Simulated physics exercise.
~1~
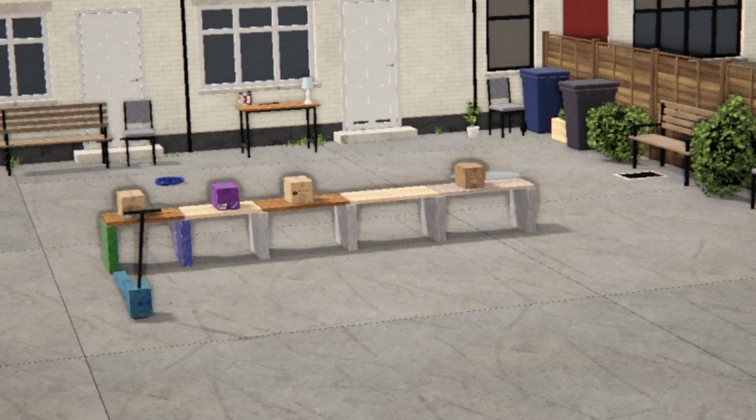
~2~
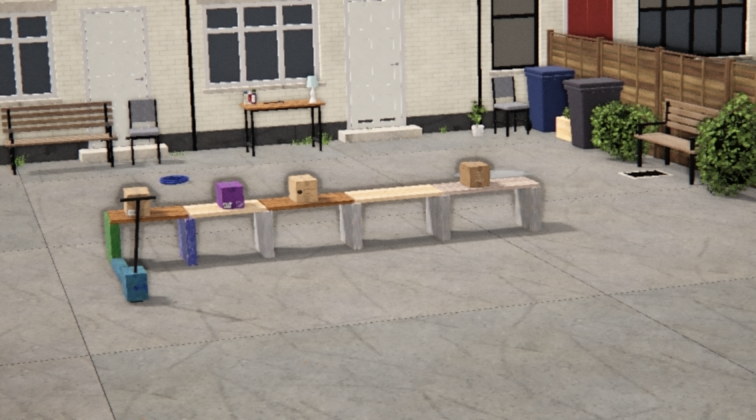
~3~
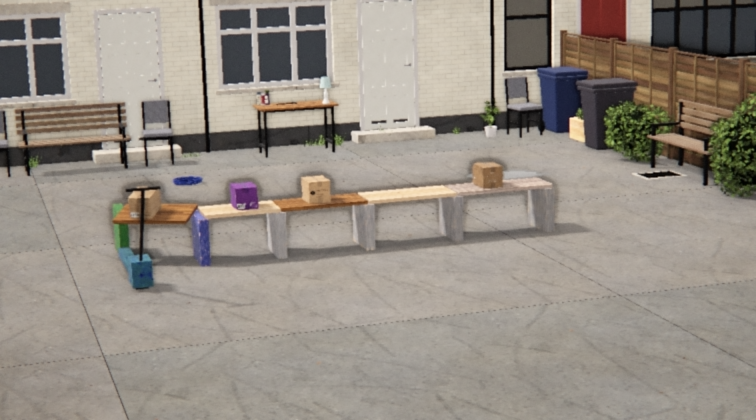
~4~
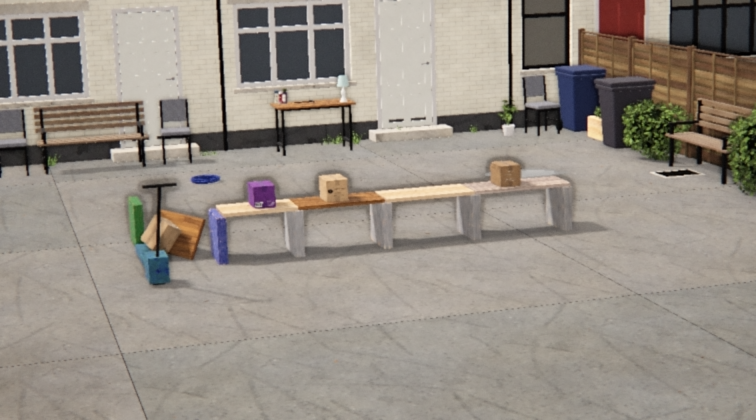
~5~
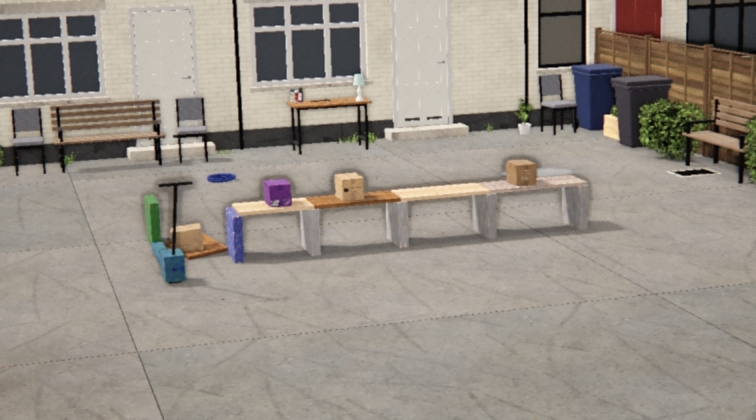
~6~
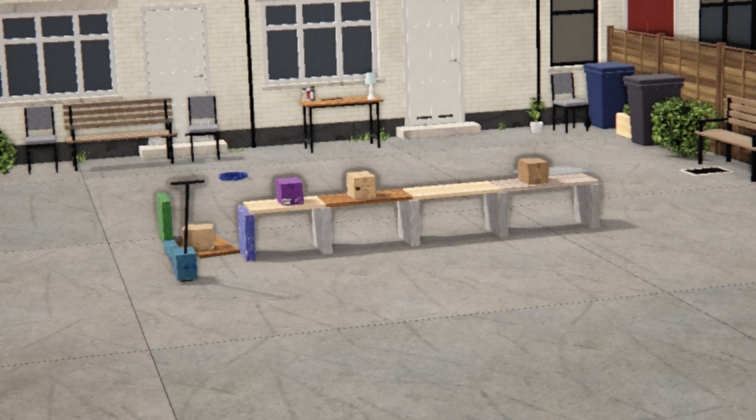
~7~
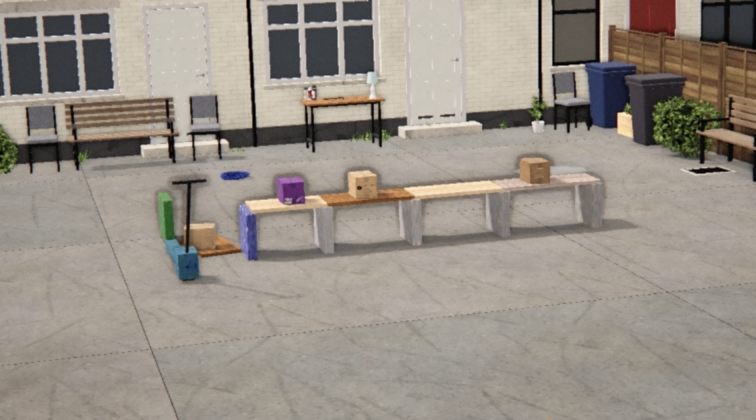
We see a row of boards on upright blocks, topped with boxes, as a blue jack slides in beneath the left end; the green upright shifts back but stays standing, while the end board and its box drop to the ground and the rest stays up.
